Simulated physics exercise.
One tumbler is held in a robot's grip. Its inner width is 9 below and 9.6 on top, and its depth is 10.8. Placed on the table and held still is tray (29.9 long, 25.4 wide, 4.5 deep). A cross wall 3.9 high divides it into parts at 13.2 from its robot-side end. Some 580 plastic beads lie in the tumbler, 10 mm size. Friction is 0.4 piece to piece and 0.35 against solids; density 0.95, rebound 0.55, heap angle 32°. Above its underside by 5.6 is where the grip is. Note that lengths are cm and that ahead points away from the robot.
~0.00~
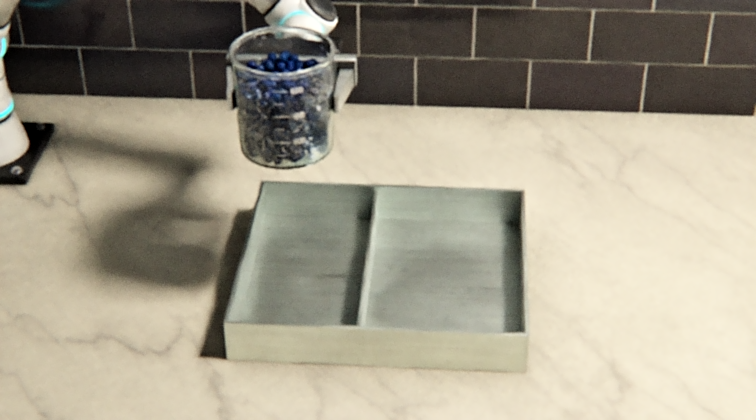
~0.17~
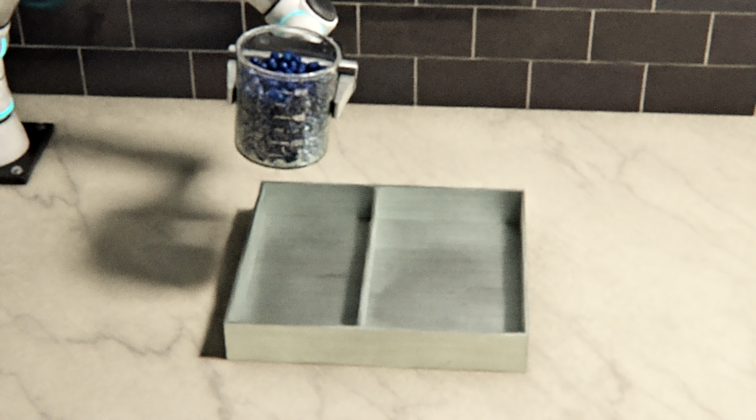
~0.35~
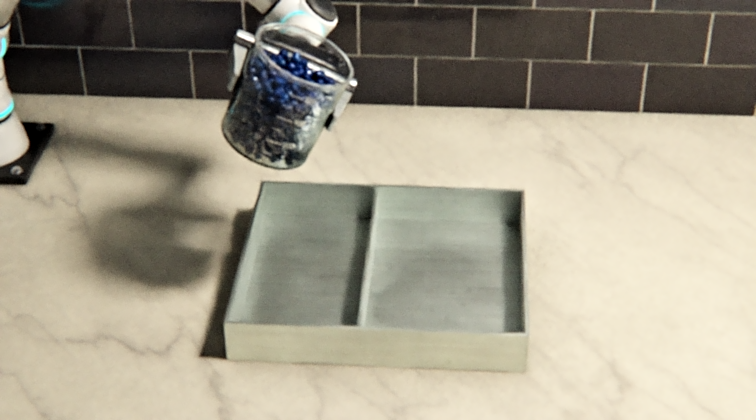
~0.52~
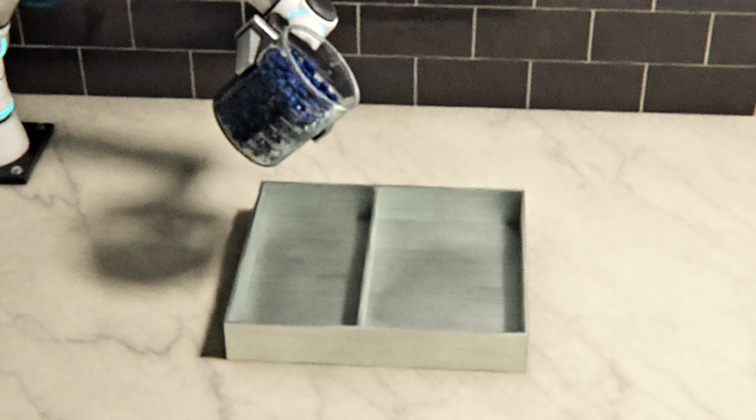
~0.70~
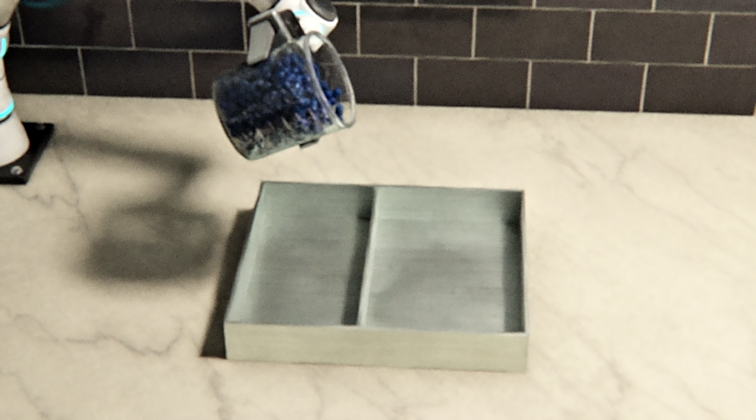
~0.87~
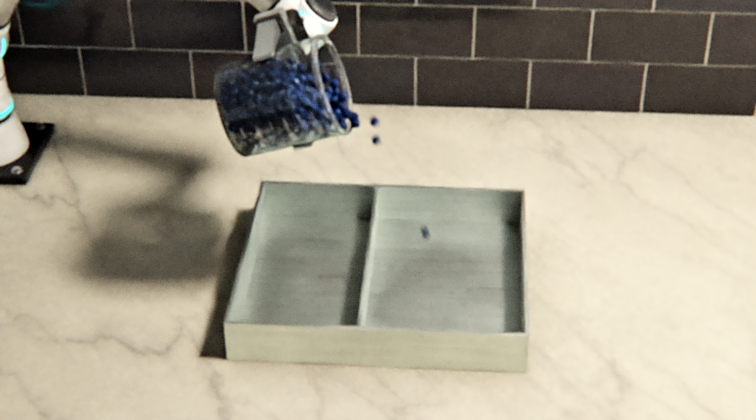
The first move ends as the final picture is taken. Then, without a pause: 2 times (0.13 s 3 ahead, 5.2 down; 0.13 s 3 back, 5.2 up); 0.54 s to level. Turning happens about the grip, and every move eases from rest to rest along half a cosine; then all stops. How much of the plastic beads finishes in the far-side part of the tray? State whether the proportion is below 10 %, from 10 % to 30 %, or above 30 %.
The proportion is from 10 % to 30 %.
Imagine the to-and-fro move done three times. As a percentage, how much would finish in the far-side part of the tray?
Expected share: About 20 %.
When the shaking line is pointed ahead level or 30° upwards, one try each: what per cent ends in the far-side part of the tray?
It comes to around 55 per cent on the first try and around 75 per cent on the second.
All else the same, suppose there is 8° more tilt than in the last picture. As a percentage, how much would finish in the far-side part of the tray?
Estimate: Around 30 per cent.
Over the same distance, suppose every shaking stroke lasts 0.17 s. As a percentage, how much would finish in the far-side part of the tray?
Roughly 10 in a hundred.
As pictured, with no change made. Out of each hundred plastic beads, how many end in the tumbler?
About 80 percent.
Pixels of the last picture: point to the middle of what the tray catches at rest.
I'd point to somewhere near (463, 291).
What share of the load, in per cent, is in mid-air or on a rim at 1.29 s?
Reading at that time: Some 1 per cent.
By 1.29 s, tilted 71° forward, highest piece 22 above the table; 537 in the tumbler, 37 in the far-side part, 2 in the robot-side part, 4 in flight or on a rim.
By 1.72 s, tilted 24° forward, highest piece 27 above the table; 475 in the tumbler, 97 in the far-side part, 4 in the robot-side part, 2 on the table or floor, 2 in flight or on a rim.
By 2.13 s, level, highest piece 28 above the table; 475 in the tumbler, 99 in the far-side part, 4 in the robot-side part, 2 on the table or floor.
By 3.18 s, level, highest piece 28 above the table; 475 in the tumbler, 99 in the far-side part, 4 in the robot-side part, 2 on the table or floor.
Final count, 475 in the tumbler, 99 in the far-side part, 4 in the robot-side part, 2 on the table or floor. That is 17 % in the far-side part of the tray.
